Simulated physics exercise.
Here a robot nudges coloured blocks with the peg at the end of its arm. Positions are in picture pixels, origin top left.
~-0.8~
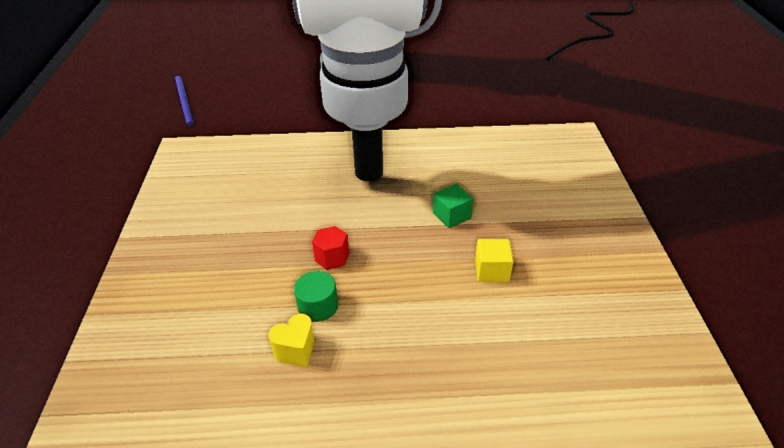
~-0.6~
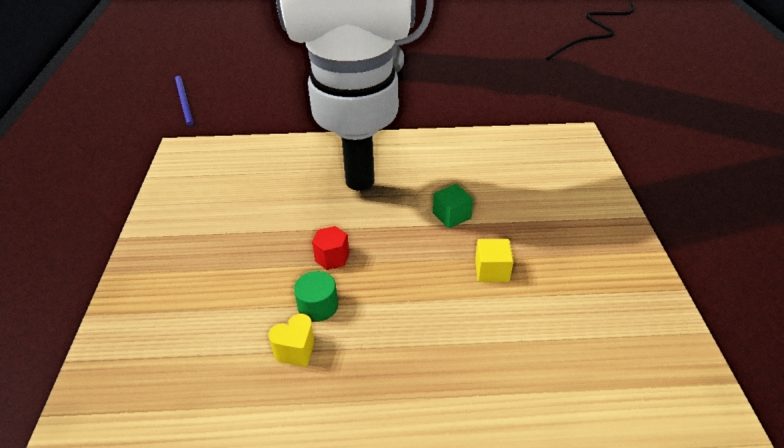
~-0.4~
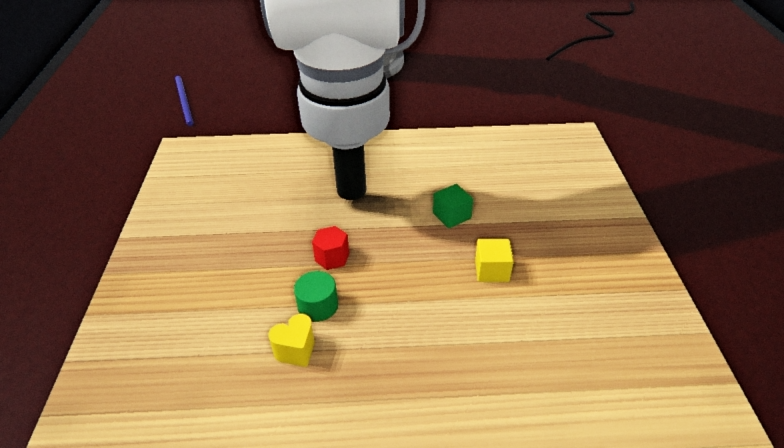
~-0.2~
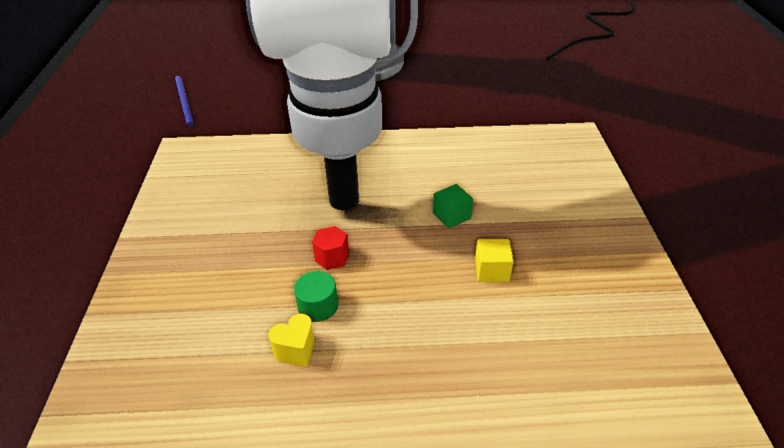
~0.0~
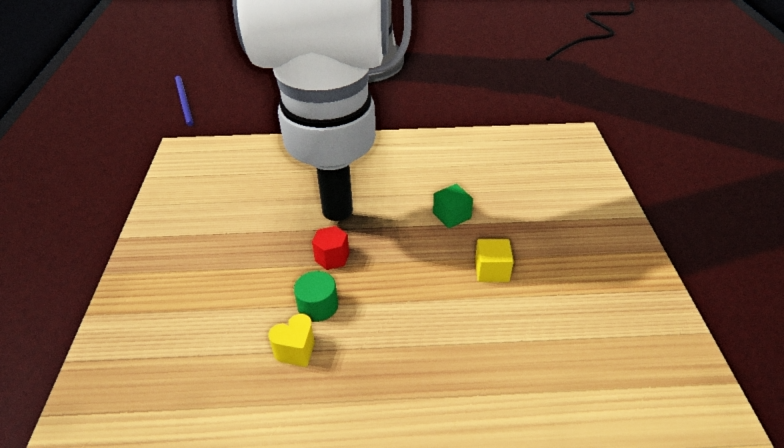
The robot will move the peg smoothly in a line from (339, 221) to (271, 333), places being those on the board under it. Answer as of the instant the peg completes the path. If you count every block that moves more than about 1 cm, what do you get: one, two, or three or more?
Total: Two.
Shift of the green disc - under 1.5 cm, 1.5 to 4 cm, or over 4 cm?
1.5-4 cm.
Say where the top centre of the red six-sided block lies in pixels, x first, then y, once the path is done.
Its top middle: (332, 270).
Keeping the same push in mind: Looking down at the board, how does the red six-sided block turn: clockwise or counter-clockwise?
From the top, the block rotates counterclockwise.
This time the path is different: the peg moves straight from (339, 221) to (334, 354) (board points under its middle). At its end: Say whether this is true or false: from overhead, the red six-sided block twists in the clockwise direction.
True - the claim holds.
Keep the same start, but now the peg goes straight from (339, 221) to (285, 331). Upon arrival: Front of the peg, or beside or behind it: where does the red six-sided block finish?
I expect it to be beside or behind the peg.
What follows on the original path. One third of the way, peg (318, 245); red six-sided block (325, 258), turned 20° anticlockwise.
Two thirds of the way, peg (295, 281); green disc (316, 299); red six-sided block (332, 270), turned 40° anticlockwise.
At the end, peg (268, 323); yellow heart-shaped block not moved; green disc (317, 301); red six-sided block (332, 270), turned 40° anticlockwise.
